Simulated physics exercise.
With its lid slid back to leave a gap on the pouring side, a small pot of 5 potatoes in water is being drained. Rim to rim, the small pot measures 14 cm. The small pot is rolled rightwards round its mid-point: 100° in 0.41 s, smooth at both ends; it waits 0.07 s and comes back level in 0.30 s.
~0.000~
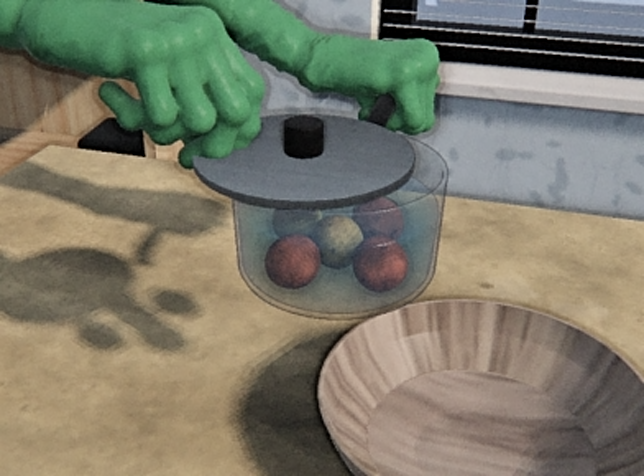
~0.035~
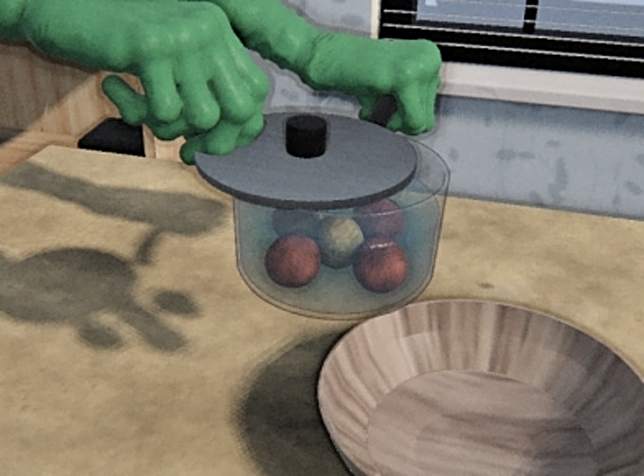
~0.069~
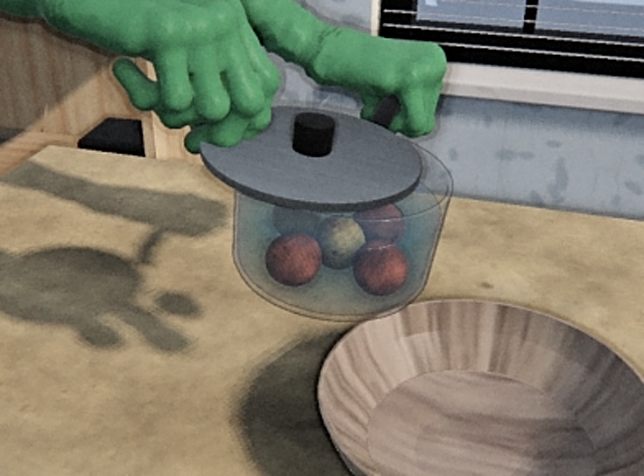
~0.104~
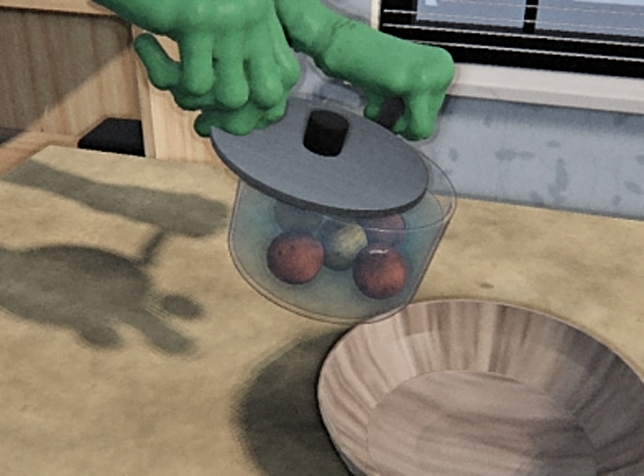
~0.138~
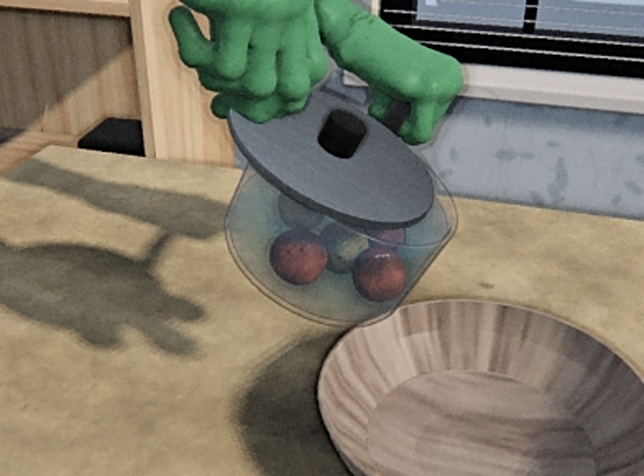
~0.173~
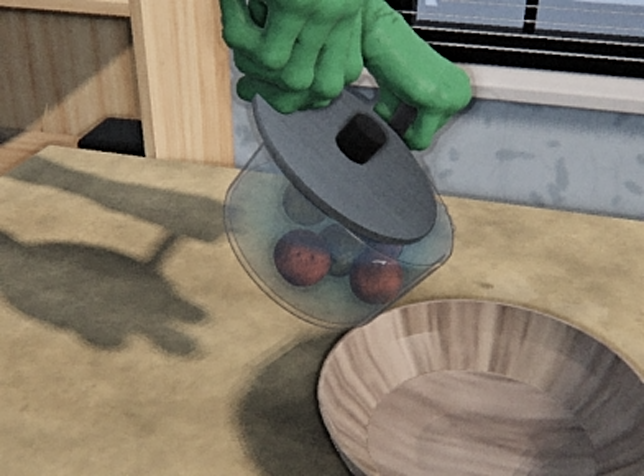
Two green hands hold a small clear pot with a grey, black-knobbed lid at the centre of a tan tabletop, seen from slightly above by a still camera. Several reddish balls and a paler one sit in bluish water inside it, with a striped wooden bowl at lower right and a window behind. The hands tilt the pot steadily rightwards, its lid slanting steeply with it.
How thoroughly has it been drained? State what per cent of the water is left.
About 32 per cent is left.
By 0.33 s the tilt is 90° and 67 per cent of the water is still in the small pot.
By 0.44 s the tilt is 100° and 49 per cent of the water is still in the small pot.
By 0.56 s the tilt is 83° and 36 per cent of the water is still in the small pot.
By 0.69 s the tilt is 21° and 33 per cent of the water is still in the small pot.
At rest 32 per cent of the water is still in the small pot.
